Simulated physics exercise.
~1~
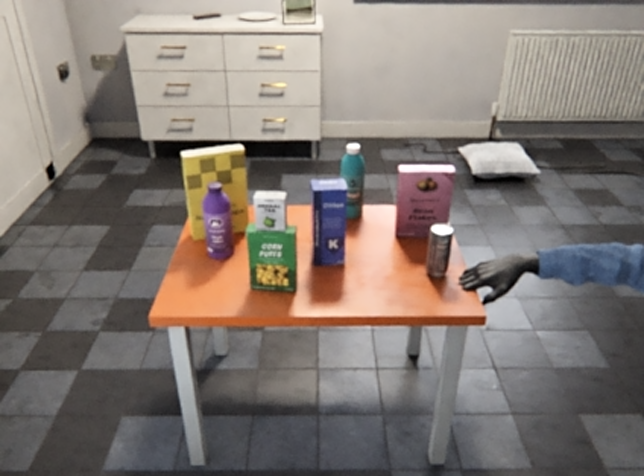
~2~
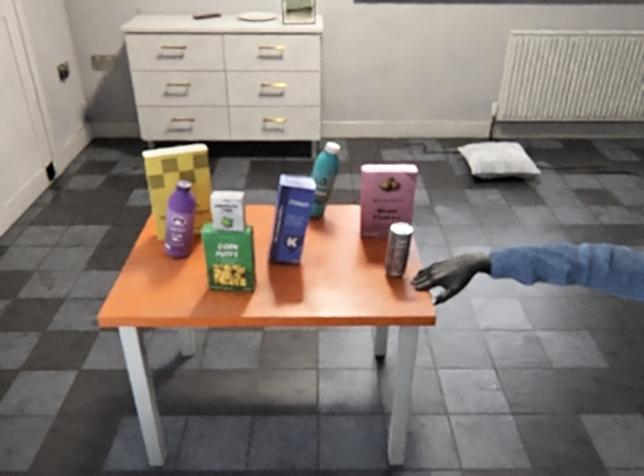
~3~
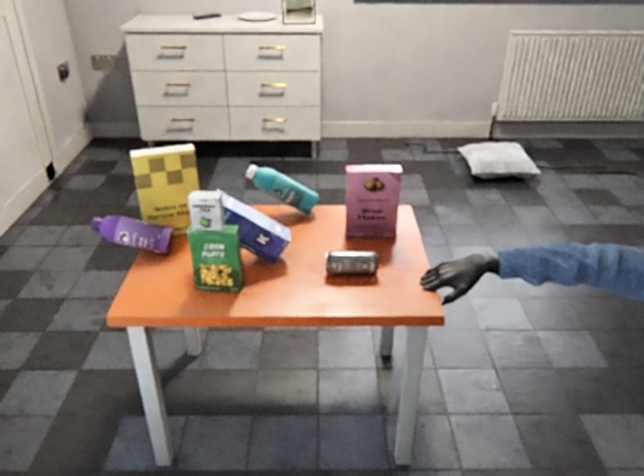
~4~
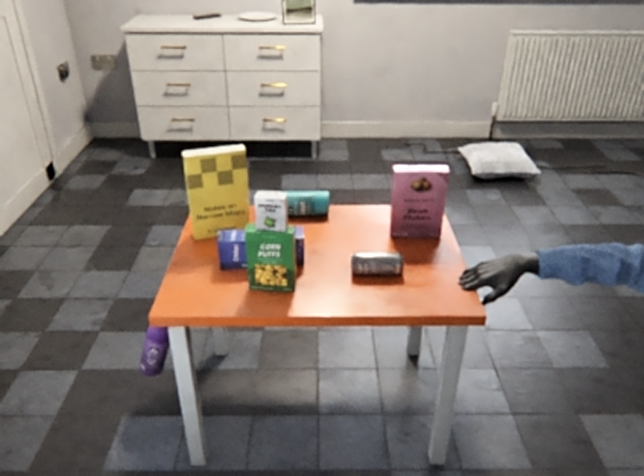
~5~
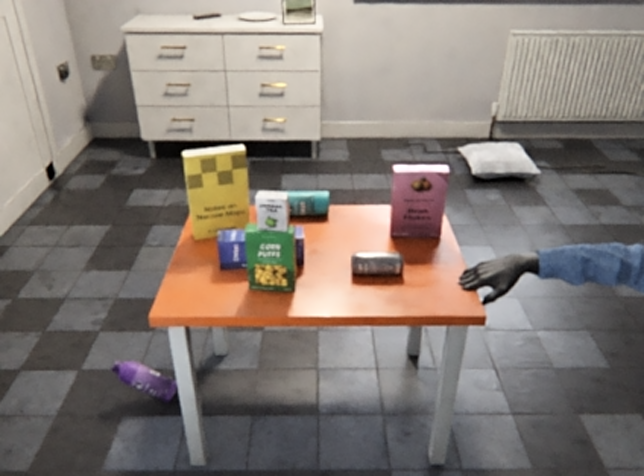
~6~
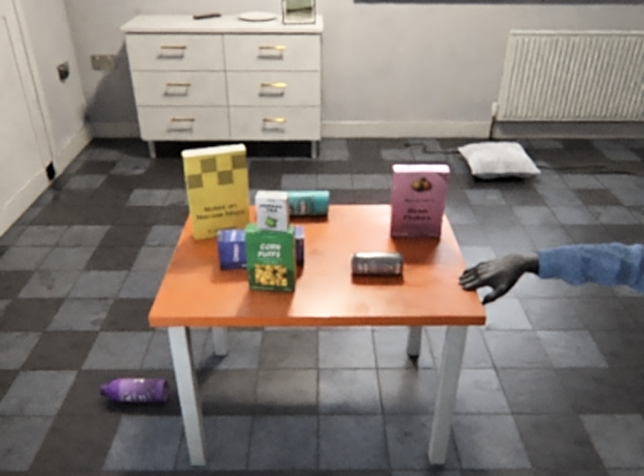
In a grey room with a dark tiled floor, an orange-topped table holds several boxes and bottles and a grey can, with a gloved hand at its right edge. The table shifts left, and the purple bottle, blue carton and turquoise bottle begin to lean. As it starts back to the right, the can is already on its side and the purple bottle tips out past the left edge. The table returns to its starting place while the purple bottle drops. It ends lying on the floor, with the blue carton, turquoise bottle and can toppled on the tabletop and the other four items standing.
